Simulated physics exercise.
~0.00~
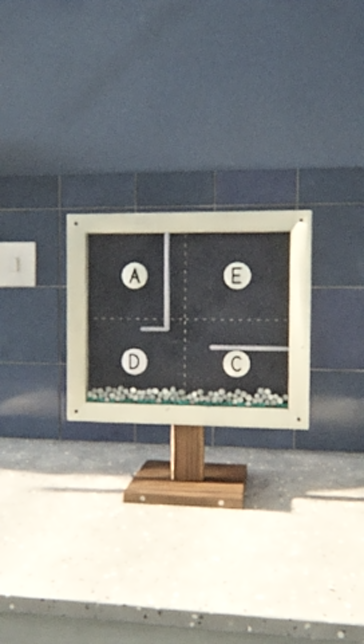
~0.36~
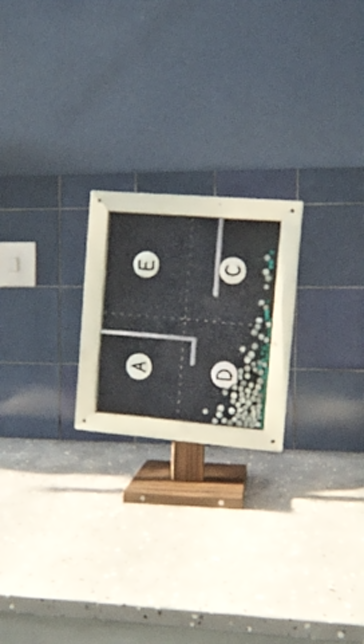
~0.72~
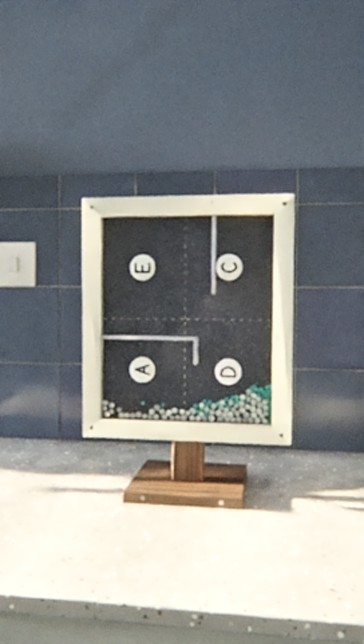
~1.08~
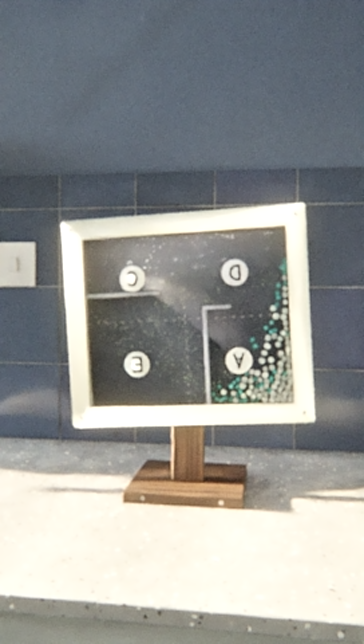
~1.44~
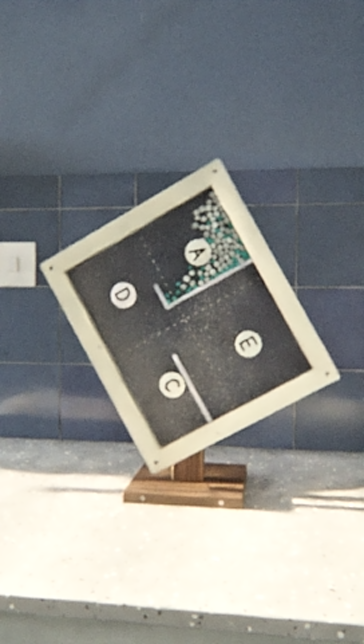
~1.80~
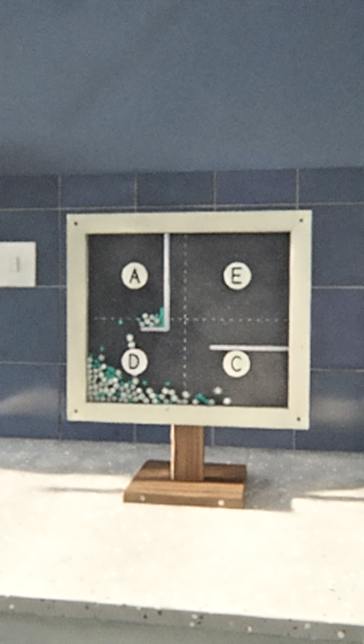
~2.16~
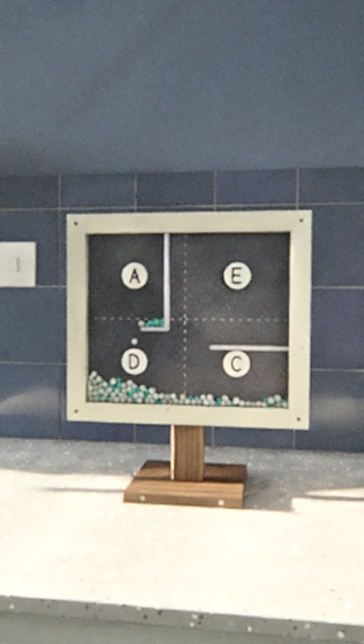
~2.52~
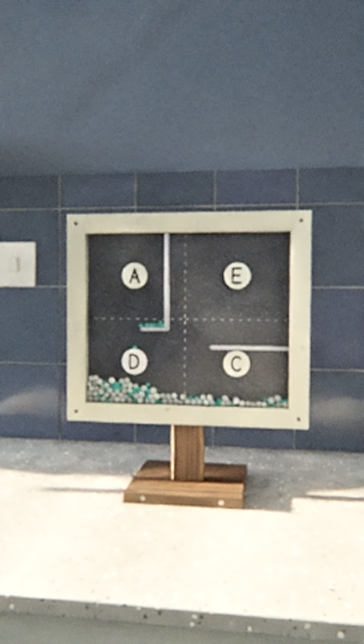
On a pale counter before a blue tiled wall, seen from the front by a still camera, a square cream-framed box with a clear face stands on a wooden base. White and small turquoise beads lie along its floor, beneath dark quarters lettered A, E, D and C. The box turns anticlockwise a quarter way, and the beads slide into a heap at D, then spread toward A. It turns onward, gathering them all in A and carrying them high. Back upright, it spills most into D, and they settle deepest at lower left, thinning toward C, with a few turquoise beads left on the small ledge.
